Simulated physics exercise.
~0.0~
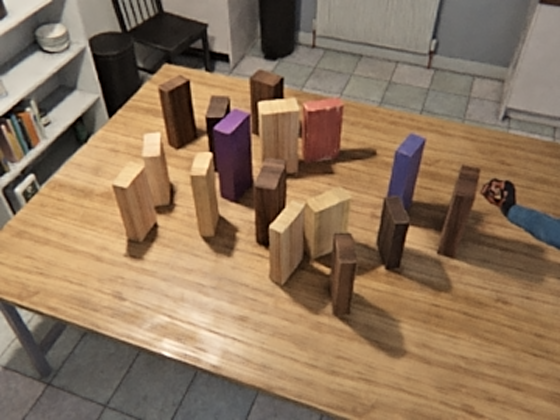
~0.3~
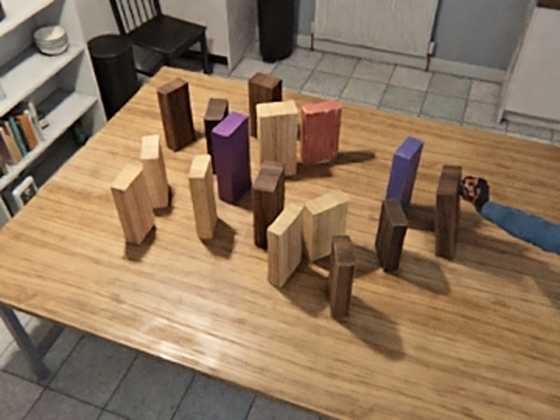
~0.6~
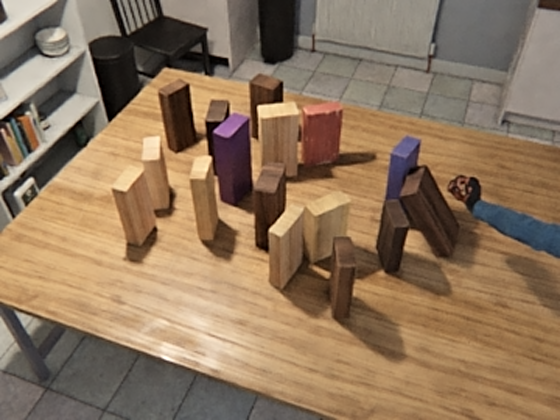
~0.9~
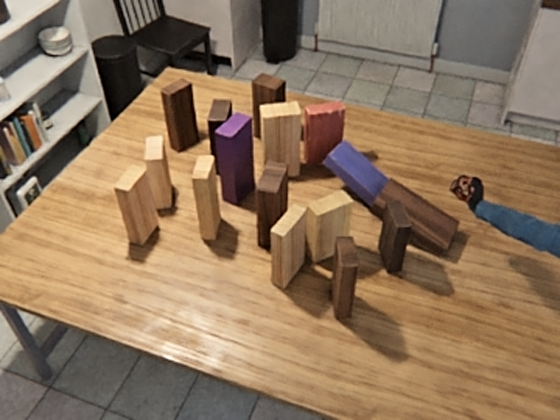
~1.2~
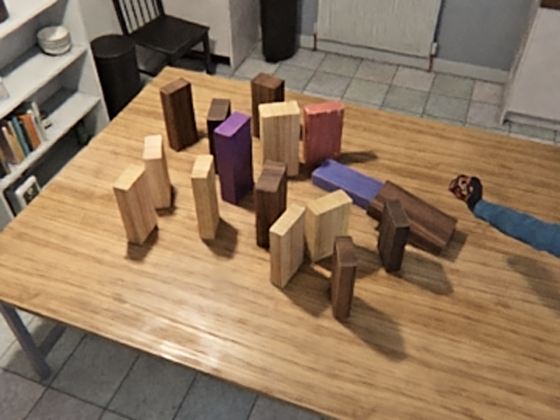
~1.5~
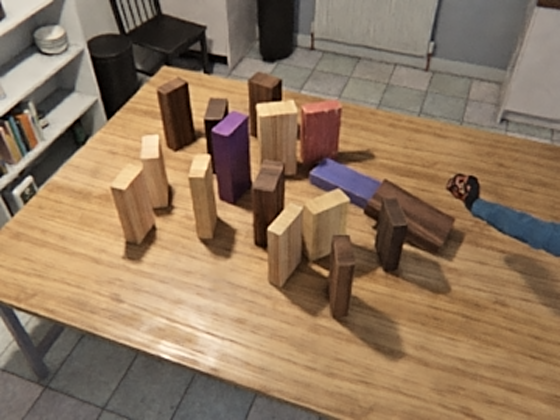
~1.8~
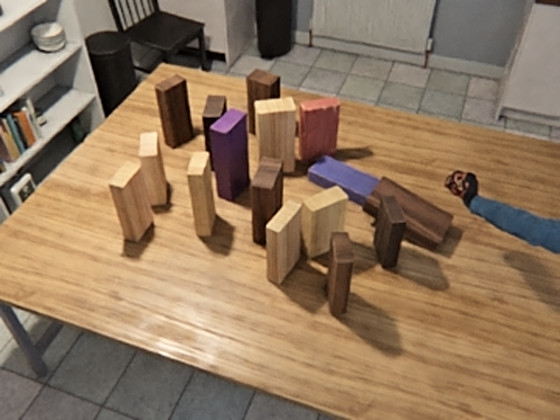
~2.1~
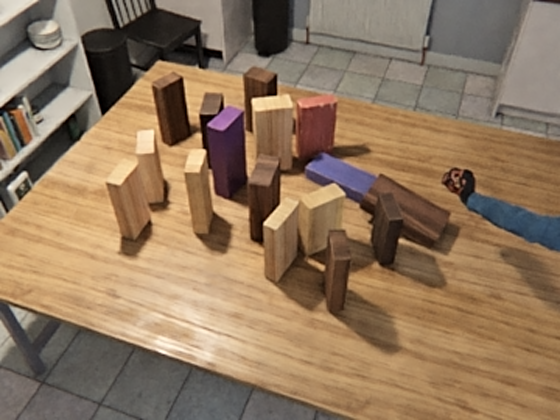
At first, tall wooden blocks stand upright across a table, most of them brown or pale, with a purple, a red and a blue one among them. A hand in a blue sleeve reaches in from the right and pushes a dark brown block, which tilts to the left as the hand stops. The brown block topples into the blue block and knocks it over to the left. The blue block settles flat just short of the red one, with the brown block lying behind it. The red and purple blocks and all the others remain standing, while the hand stays still.
